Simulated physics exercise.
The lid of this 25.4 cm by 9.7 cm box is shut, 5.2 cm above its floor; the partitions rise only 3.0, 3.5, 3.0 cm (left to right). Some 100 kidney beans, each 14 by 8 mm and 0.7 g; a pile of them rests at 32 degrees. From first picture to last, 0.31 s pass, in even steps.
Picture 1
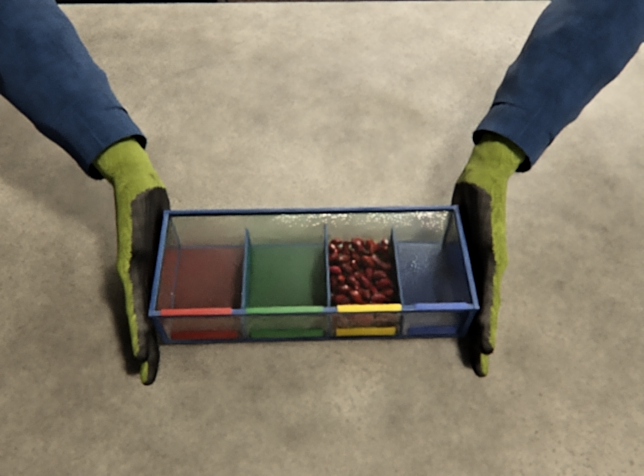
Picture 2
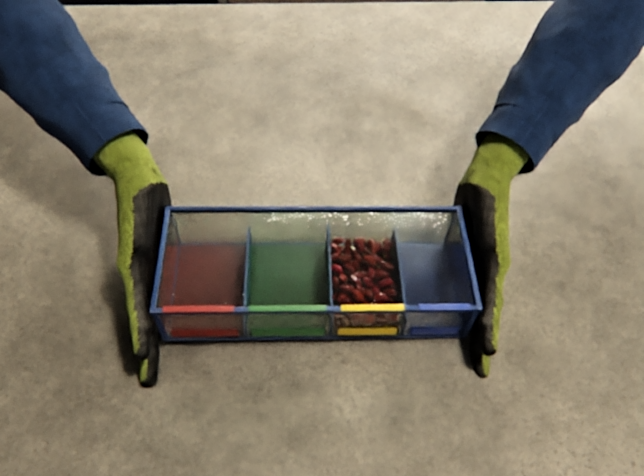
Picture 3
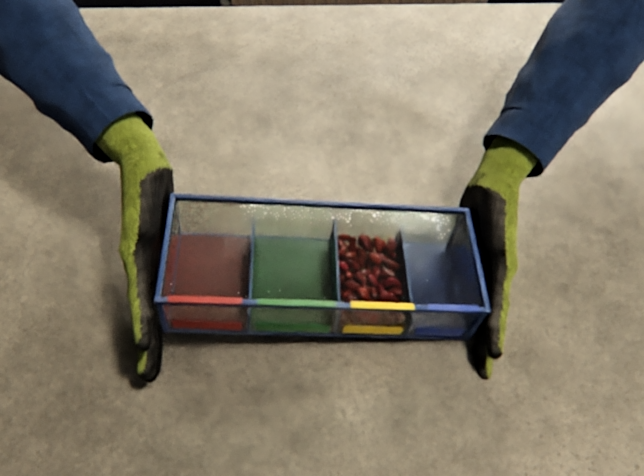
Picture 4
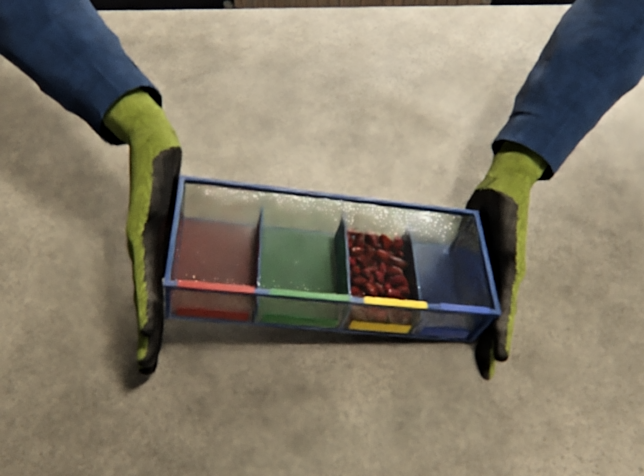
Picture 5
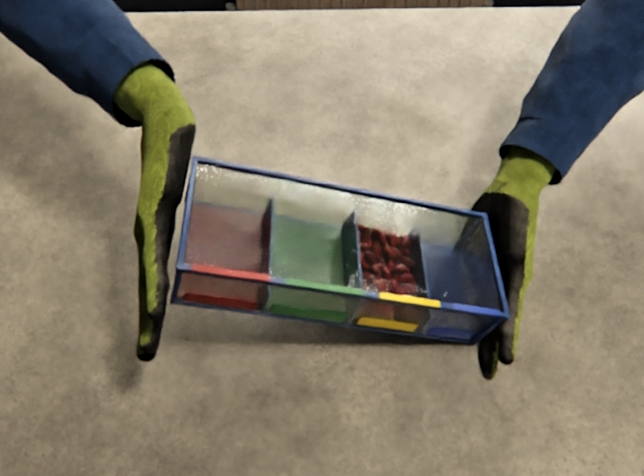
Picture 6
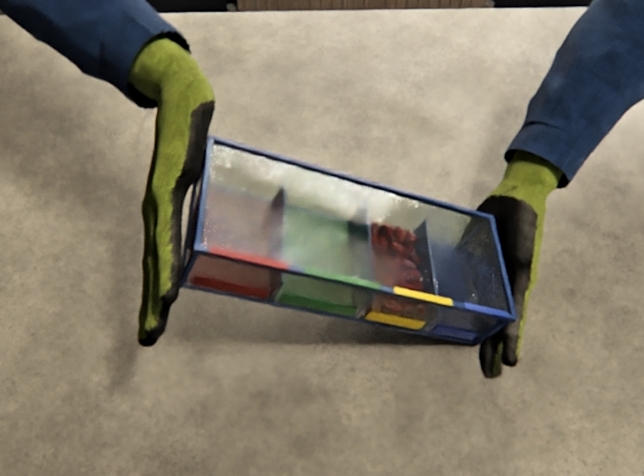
In this clip, two gloved hands hold a clear lidded box with red, green, yellow and blue sections, dark red beans in the yellow one, and gradually raise its left end, tilting it down toward the right front corner.
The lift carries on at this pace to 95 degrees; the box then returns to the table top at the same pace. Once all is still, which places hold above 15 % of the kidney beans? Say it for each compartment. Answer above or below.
Red below, blue above, green below, yellow above.
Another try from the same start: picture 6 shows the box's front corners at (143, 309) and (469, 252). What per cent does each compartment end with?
Red 30; blue 0; green 5; yellow 65.
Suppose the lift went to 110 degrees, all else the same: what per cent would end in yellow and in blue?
In that case yellow 0, blue 100.
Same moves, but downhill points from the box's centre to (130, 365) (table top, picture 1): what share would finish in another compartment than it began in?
Some 45 per cent.
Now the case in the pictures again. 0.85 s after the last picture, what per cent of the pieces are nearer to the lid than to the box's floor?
About 60 per cent.
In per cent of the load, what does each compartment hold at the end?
Red 0, blue 70, green 0, yellow 30.
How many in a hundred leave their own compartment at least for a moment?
Roughly 70 per cent.
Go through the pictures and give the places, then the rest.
The first frame shows box tilt 0 degrees, front corners at (155, 313) and (473, 306); yellow 100 %.
The second frame shows box tilt 2 degrees, front corners at (156, 309) and (476, 306).
The third frame shows box tilt 6 degrees, front corners at (161, 298) and (484, 309), lowest corner right front.
The fourth frame shows box tilt 12 degrees, front corners at (170, 283) and (494, 311), lowest corner right front.
The fifth frame shows box tilt 18 degrees, front corners at (183, 266) and (503, 314), lowest corner right front.
The sixth frame shows box tilt 24 degrees, front corners at (200, 247) and (510, 316), lowest corner right front; yellow 100 %.
Then, 0.85 s after the last picture, tilt 93 degrees; blue 45 %, yellow 55 %.
Then, 1.41 s after the last picture, tilt 40 degrees; blue 70 %, yellow 30 %.
Then, 2.03 s after the last picture, tilt 0 degrees; blue 70 %, yellow 30 %.
In the end, red 0 %, blue 70 %, green 0 %, yellow 30 %.
